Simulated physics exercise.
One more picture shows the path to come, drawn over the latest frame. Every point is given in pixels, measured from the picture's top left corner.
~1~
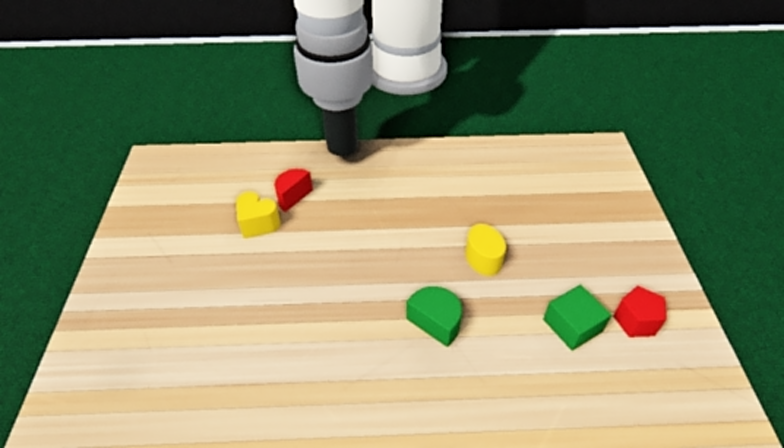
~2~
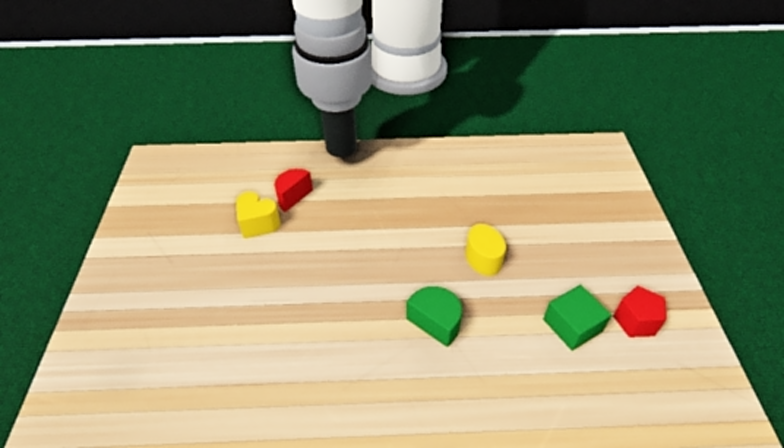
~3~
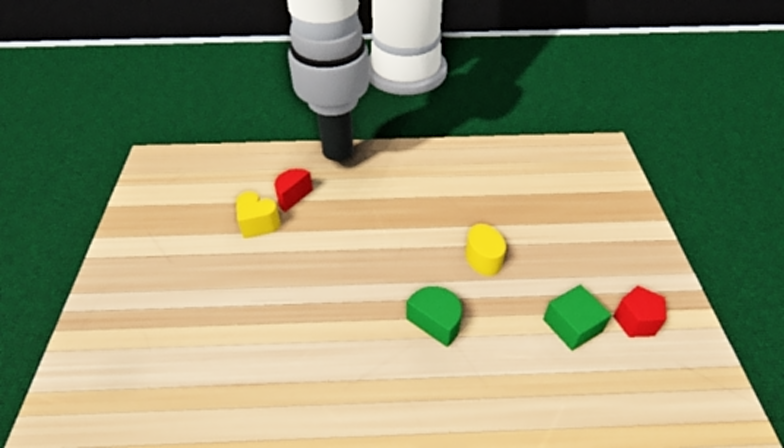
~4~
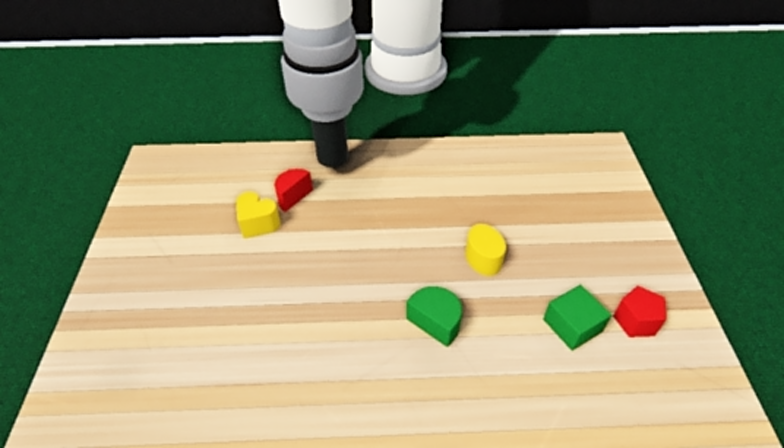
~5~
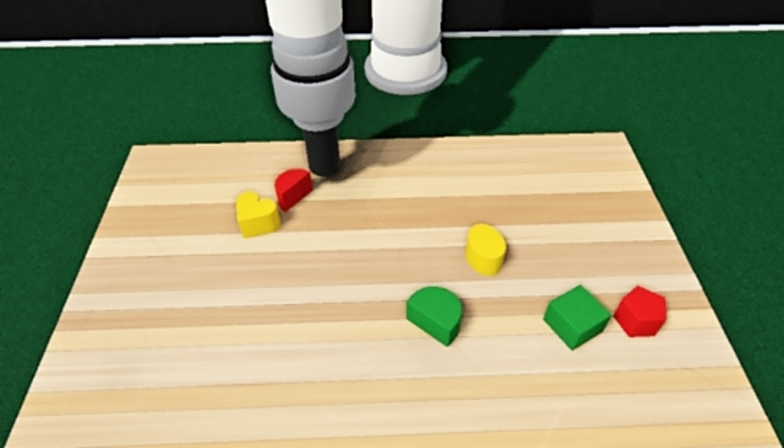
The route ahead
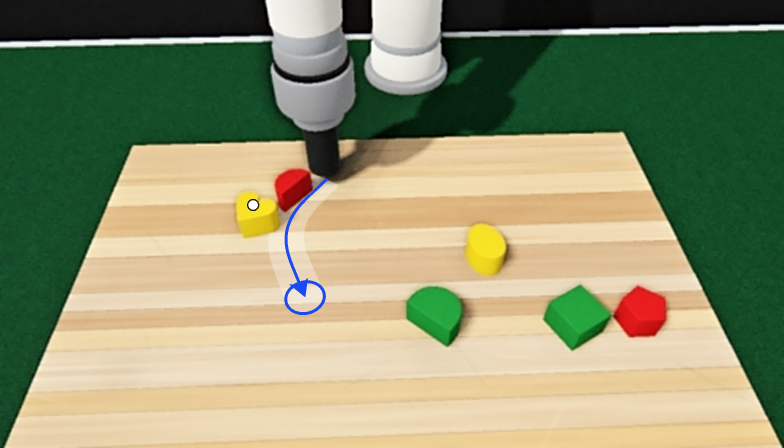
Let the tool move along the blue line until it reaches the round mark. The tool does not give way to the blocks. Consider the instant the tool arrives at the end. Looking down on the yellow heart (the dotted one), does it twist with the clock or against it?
Viewed from above, counterclockwise.
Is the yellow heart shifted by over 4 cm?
In short: No.
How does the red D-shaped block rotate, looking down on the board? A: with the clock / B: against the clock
A: With the clock.
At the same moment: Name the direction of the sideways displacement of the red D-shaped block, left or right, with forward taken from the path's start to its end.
To the path's right.
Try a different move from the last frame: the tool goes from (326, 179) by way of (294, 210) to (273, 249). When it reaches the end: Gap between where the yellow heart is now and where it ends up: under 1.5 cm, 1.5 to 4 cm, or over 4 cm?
From 1.5 to 4 cm.
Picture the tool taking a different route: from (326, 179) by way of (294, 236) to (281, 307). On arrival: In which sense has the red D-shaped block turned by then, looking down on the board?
It twists with the clock when seen from above.
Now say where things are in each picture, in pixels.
The first picture shows tool's lower end (342, 147); yellow heart (253, 205); red D-shaped block (289, 178).
The second picture shows tool (341, 148); blocks still.
The third picture shows tool (338, 151); blocks still.
The fourth picture shows tool (333, 157); blocks still.
The fifth picture shows tool (325, 166); yellow heart (253, 205); red D-shaped block (289, 178).
Drawn move, from (326, 179) via (295, 212) and (288, 253), ending at (305, 297); the dot is on the yellow heart.
The first path, step by step. One third of the way, tool (292, 199); yellow heart (240, 210), turned 20° anticlockwise; red D-shaped block (257, 191), turned 80° clockwise.
Two thirds of the way, tool (285, 240); yellow heart (235, 212), turned 20° anticlockwise; red D-shaped block (255, 192), turned 90° clockwise.
At the end, tool (302, 285); yellow heart (235, 212), turned 20° anticlockwise; red D-shaped block (255, 192), turned 90° clockwise.
